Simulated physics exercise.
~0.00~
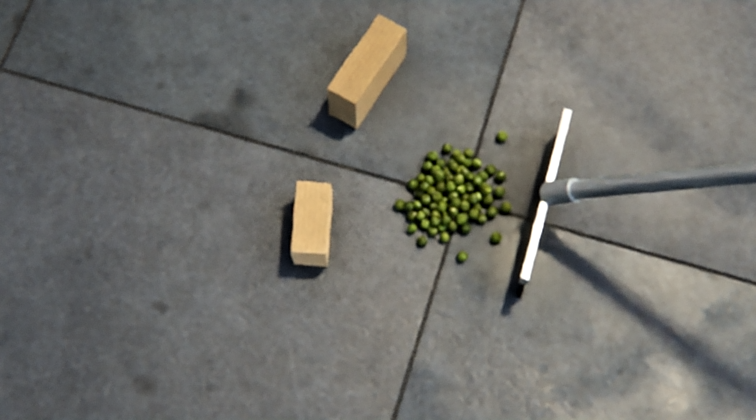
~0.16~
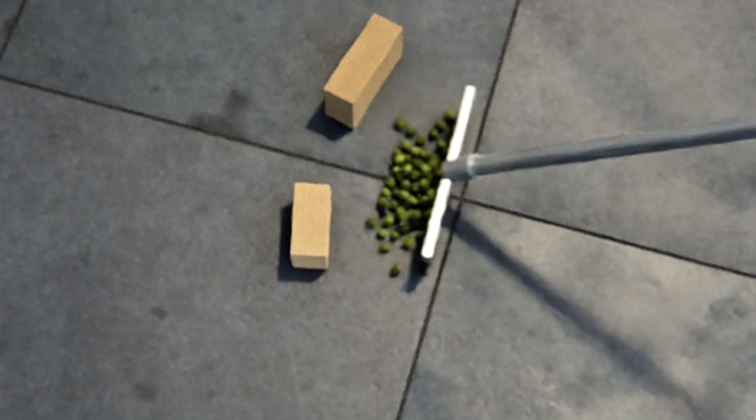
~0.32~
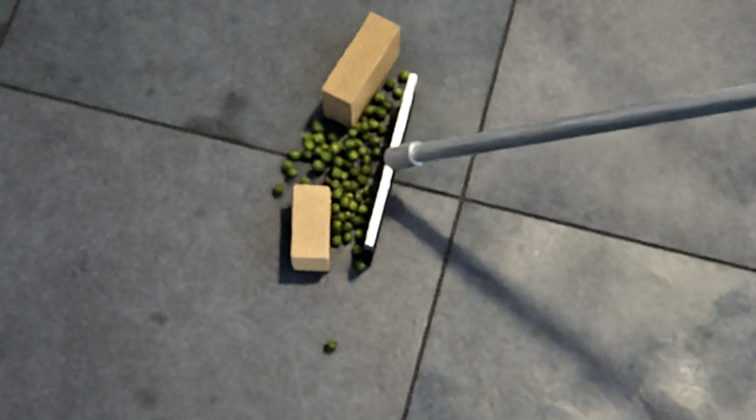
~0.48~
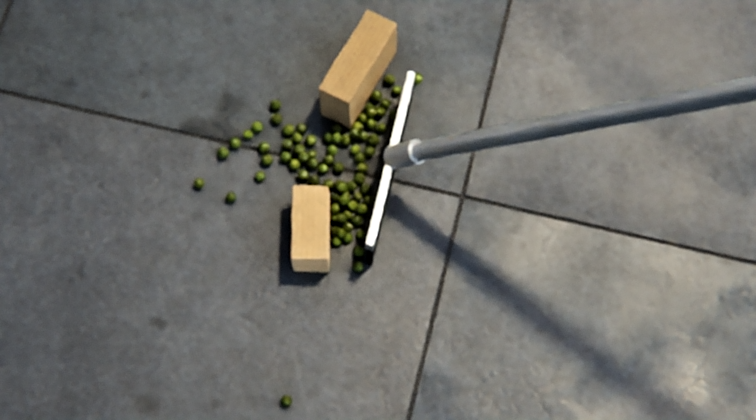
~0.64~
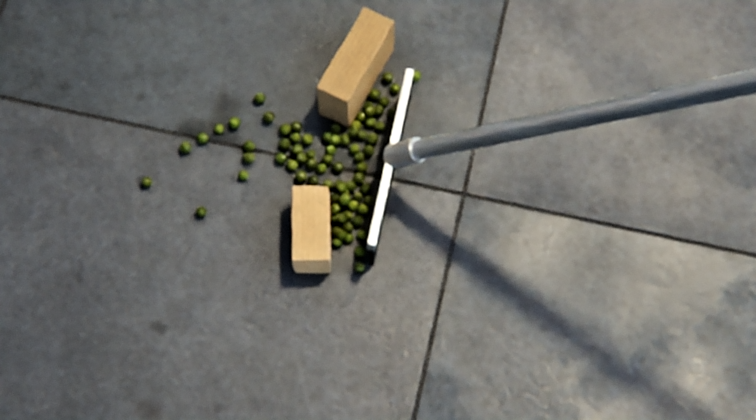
At first, a loose cluster of small green olives lies on gray paving beside a white-edged squeegee, with two tan blocks standing to the left. The squeegee slides left, gathering the olives against its blade and pushing them toward the gap between the blocks. As it nears the blocks, some olives spill into the opening while many bunch up against them. The squeegee then stops, and several olives keep rolling left beyond the gap, while one strays toward the bottom and out of view. Finally, a scattering lies left of the blocks, with most still packed beside the blade.
